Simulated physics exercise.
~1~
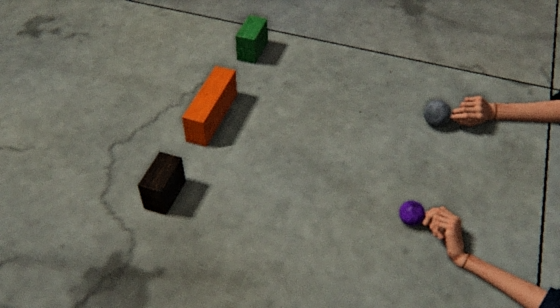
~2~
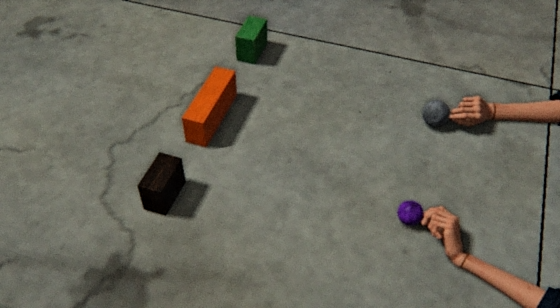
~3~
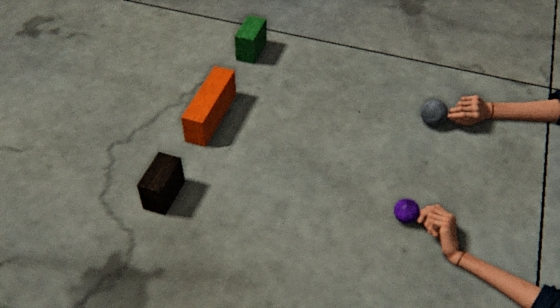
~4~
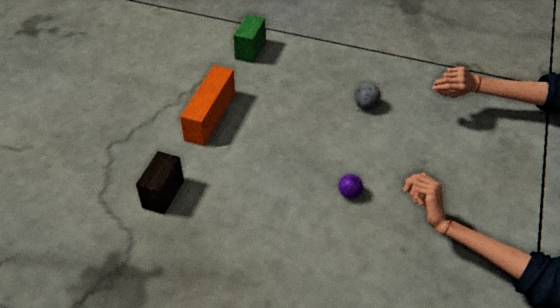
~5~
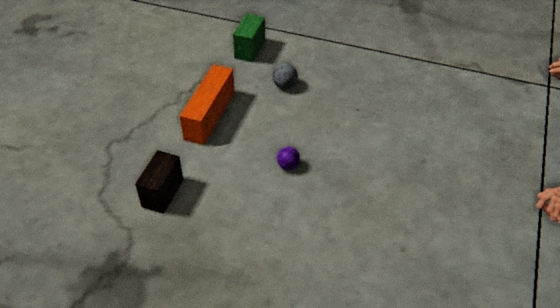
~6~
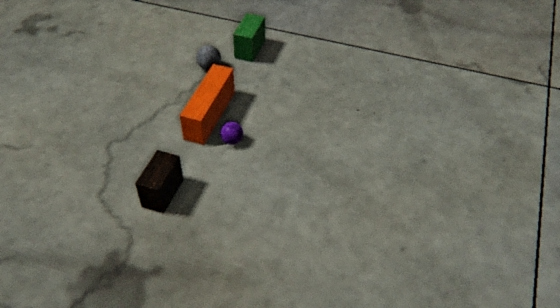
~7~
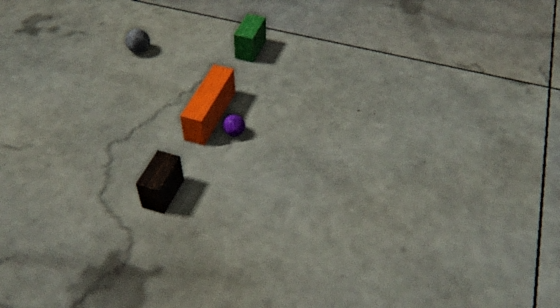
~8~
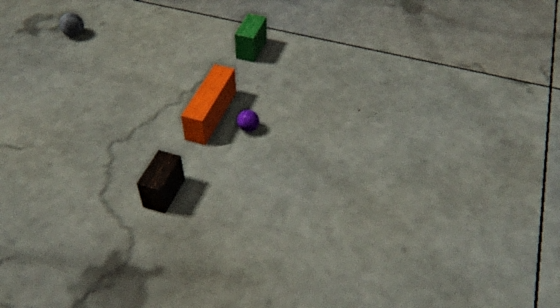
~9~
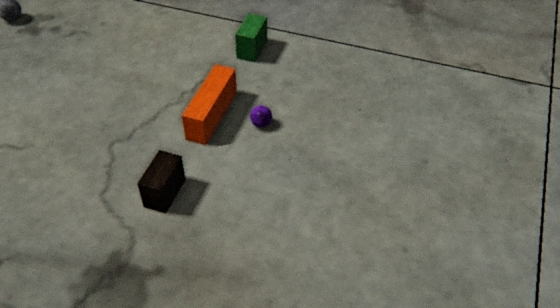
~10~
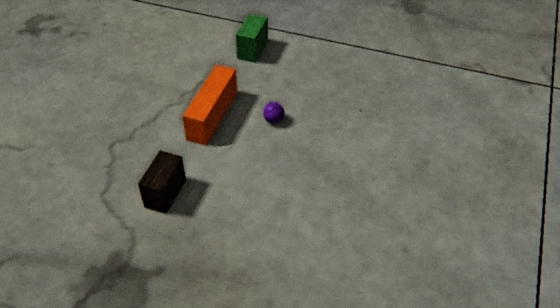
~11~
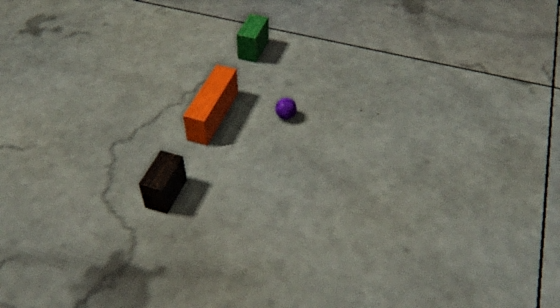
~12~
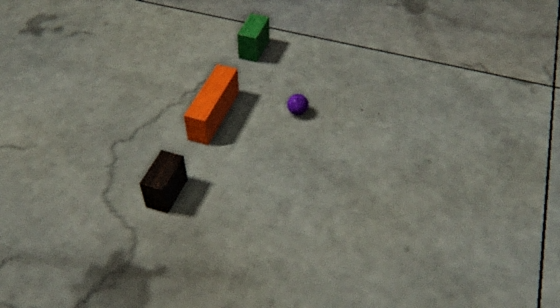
At the start, two hands on the right hold a grey ball and a small round purple object on a concrete floor, facing a row of black, orange and green blocks on the left. The hands let go and draw back out of view as both roll quickly leftward. The grey ball slips through the gap between the orange and green blocks and keeps rolling toward the upper left until it leaves view. The purple one hits the orange block and bounces off, drifting slowly back to the right. By the end, it is still to the right of the unmoved blocks.
